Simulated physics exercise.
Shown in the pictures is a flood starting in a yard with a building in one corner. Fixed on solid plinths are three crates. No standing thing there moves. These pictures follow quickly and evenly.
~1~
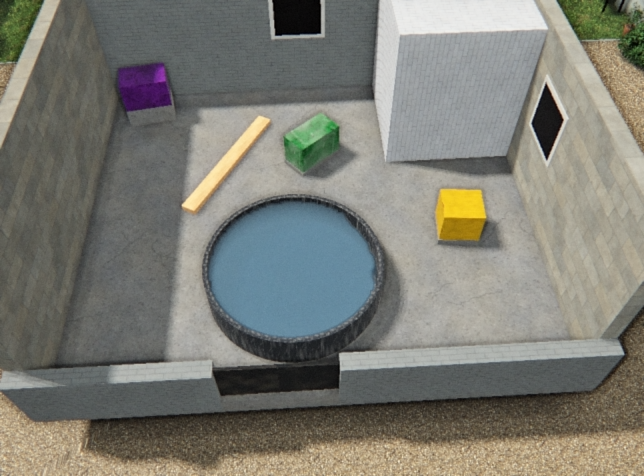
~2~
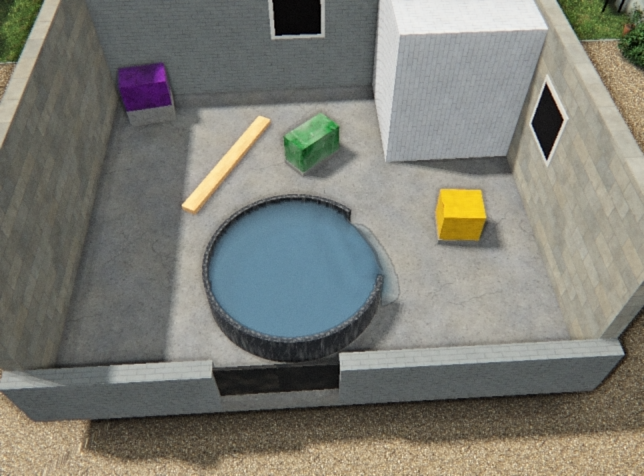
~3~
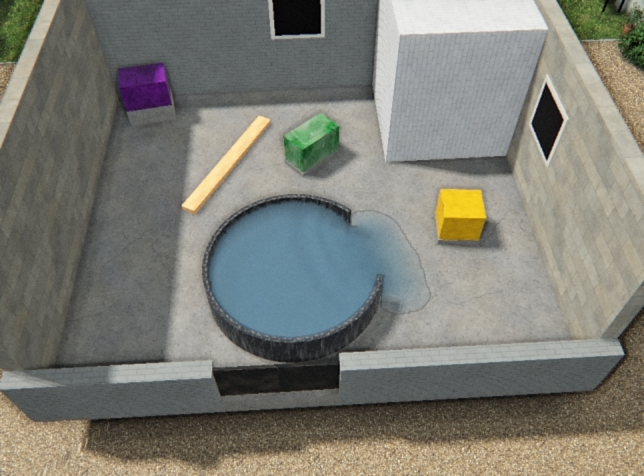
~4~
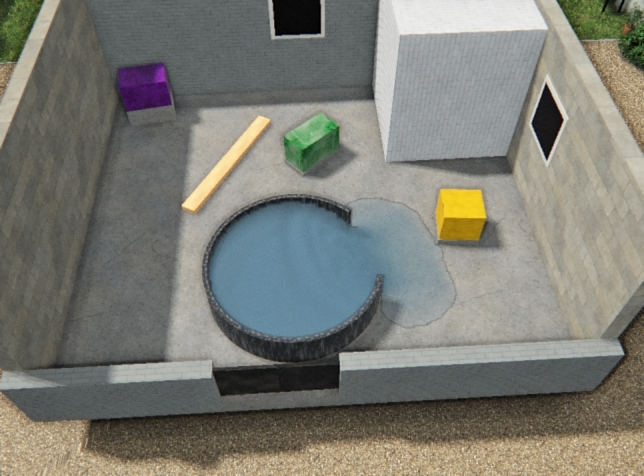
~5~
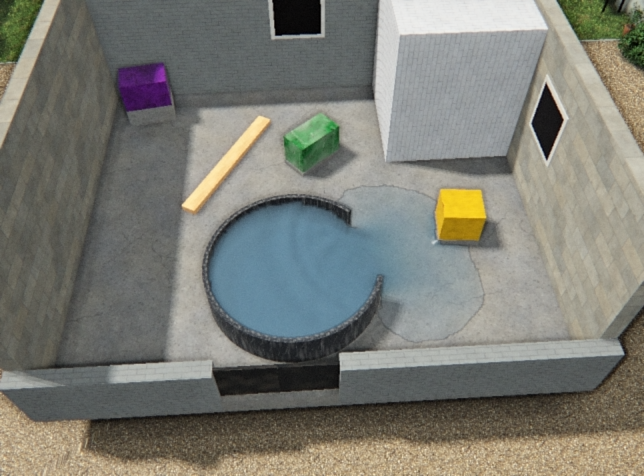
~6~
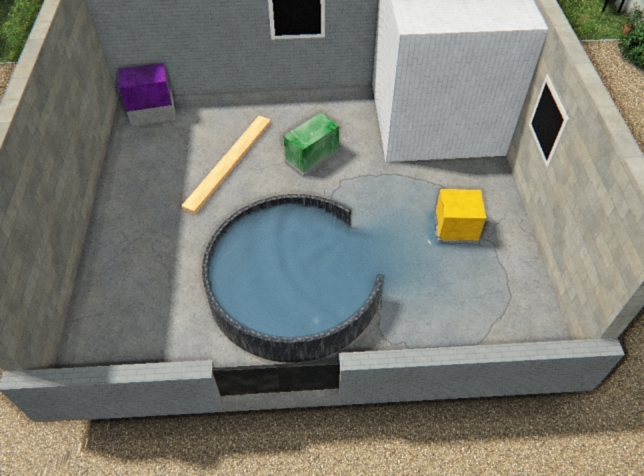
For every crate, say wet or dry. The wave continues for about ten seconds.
Yellow crate - wet; purple crate - dry; green crate - wet.
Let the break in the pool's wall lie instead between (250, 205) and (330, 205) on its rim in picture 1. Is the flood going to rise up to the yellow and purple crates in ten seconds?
Note - yellow remains untouched, purple remains untouched.
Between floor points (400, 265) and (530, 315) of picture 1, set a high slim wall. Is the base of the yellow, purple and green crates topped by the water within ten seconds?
Yellow crate: Reached, purple crate: Untouched, green crate: Reached.
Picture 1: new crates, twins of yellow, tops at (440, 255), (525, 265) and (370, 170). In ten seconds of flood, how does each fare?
Is reached, then is reached, then is reached.
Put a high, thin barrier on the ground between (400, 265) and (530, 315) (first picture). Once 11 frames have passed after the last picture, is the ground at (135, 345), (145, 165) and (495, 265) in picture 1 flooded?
First unwetted, then unwetted, then inundated.
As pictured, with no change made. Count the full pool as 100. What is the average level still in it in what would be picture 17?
Roughly 60 per cent.
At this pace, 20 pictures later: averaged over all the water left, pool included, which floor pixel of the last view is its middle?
Around pixel (385, 262) of the last picture.
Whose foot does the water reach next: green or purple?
That one is the crate marked green.
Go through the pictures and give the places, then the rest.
The first picture shows still water in the round tank at (293, 264).
In the second picture, the front is at (390, 299), out from the gap at (371, 257).
In the third picture, the front is at (415, 305), out from the gap at (371, 258).
In the fourth picture, water pours out at (371, 258) and has run to (449, 296).
In the fifth picture, water pours out at (371, 258) and has run to (475, 301).
In the sixth picture, water pours out at (371, 258) and has run to (502, 296).
A moment on, water covers 25 % of the floor; the yellow crate water round its plinth, the purple crate not reached, the green crate not reached.
Next, water covers 30 % of the floor; the yellow crate water round its plinth, the purple crate not reached, the green crate water round its plinth.
Then, water covers 35 % of the floor; the yellow crate water round its plinth, the purple crate not reached, the green crate water round its plinth.
Later, water covers 60 % of the floor; the yellow crate water round its plinth, the purple crate not reached, the green crate water round its plinth.
In the end, water covers 90 % of the floor; the yellow crate was topped, the purple crate stayed above the water, the green crate was topped.
